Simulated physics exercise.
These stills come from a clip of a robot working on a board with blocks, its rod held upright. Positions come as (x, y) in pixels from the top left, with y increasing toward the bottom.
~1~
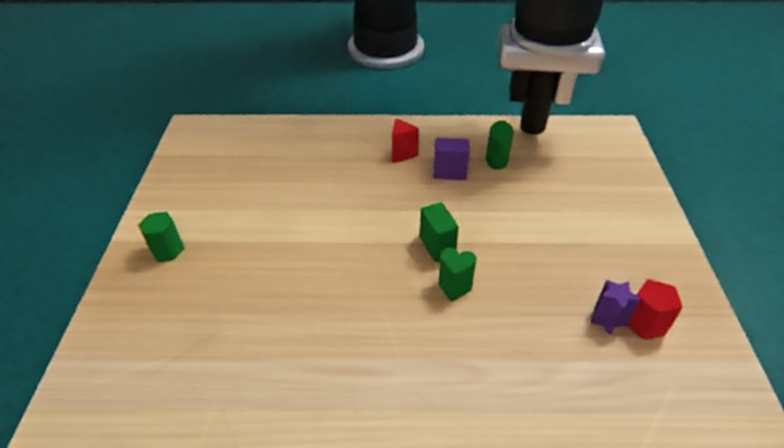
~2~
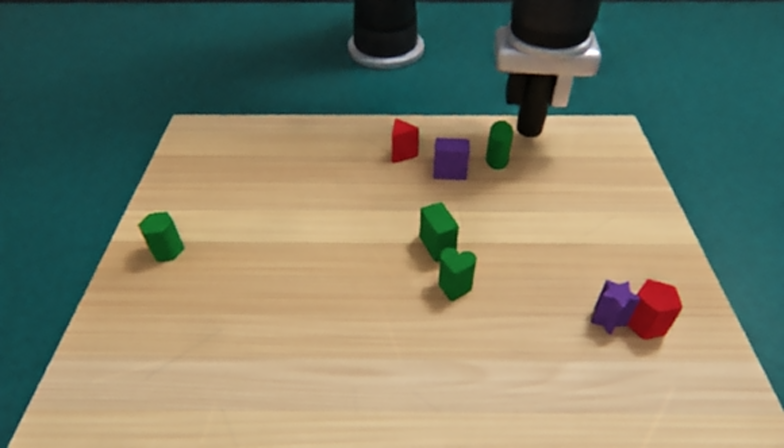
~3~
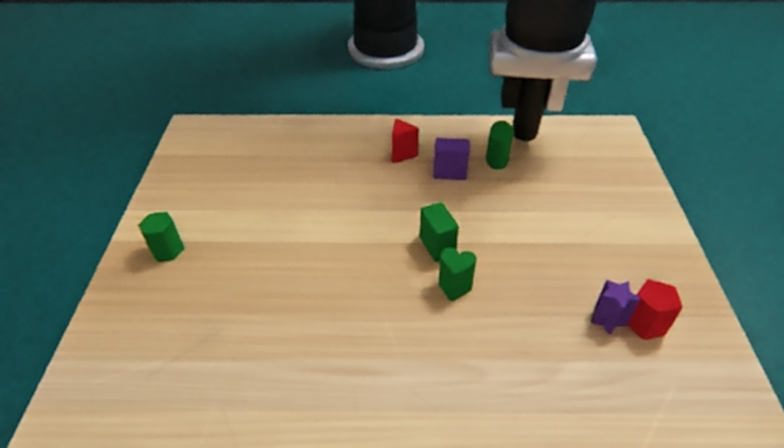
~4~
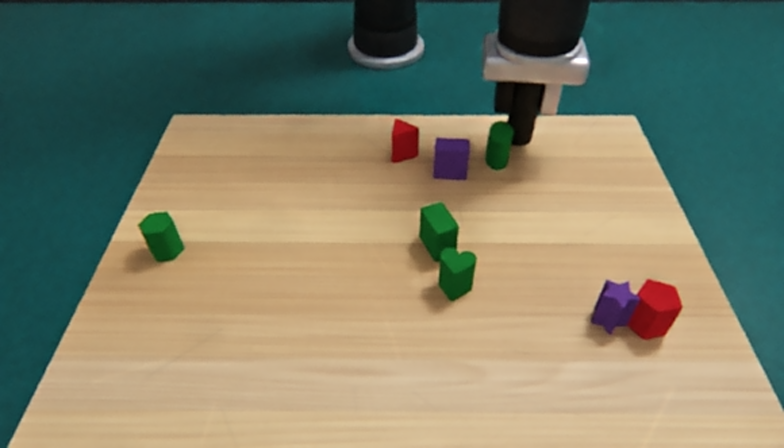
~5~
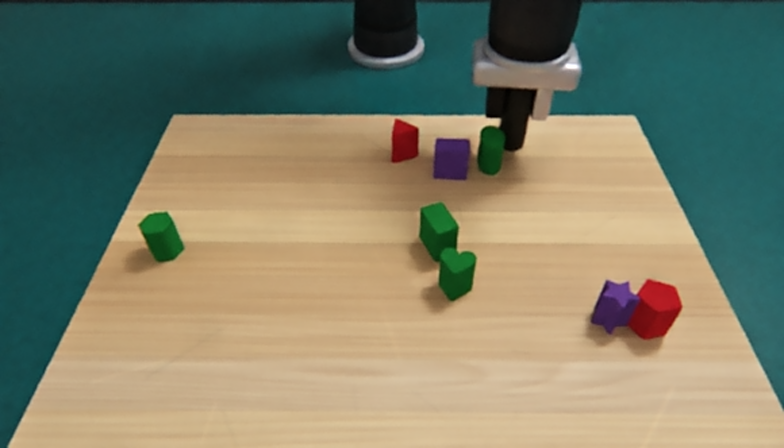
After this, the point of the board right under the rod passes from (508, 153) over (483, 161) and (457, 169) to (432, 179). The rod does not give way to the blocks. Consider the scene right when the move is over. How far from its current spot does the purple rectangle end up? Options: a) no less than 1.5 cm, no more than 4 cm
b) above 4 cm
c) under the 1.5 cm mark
My pick is b.
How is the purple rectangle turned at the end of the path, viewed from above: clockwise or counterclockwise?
It rotates clockwise.
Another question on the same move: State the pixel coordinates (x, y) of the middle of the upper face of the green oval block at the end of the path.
Its top centre lands on (459, 162).
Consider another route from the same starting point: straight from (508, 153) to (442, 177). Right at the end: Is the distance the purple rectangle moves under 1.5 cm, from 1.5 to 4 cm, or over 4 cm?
Its displacement is above 4 cm.
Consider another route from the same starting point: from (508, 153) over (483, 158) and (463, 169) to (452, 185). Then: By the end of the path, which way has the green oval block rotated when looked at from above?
It ends up turned anticlockwise.
What follows on the original path. One third of the way, rod at (483, 151); purple rectangle at (440, 149), turned 15° clockwise; green oval block at (473, 146), turned 40° anticlockwise.
Two thirds of the way, rod at (458, 160); purple rectangle at (428, 157), turned 80° clockwise; green oval block at (460, 158), turned 85° anticlockwise.
At the end, rod at (433, 169); red triangular block in place; purple rectangle at (416, 163), turned 45° clockwise; green oval block at (459, 162), turned 95° anticlockwise.
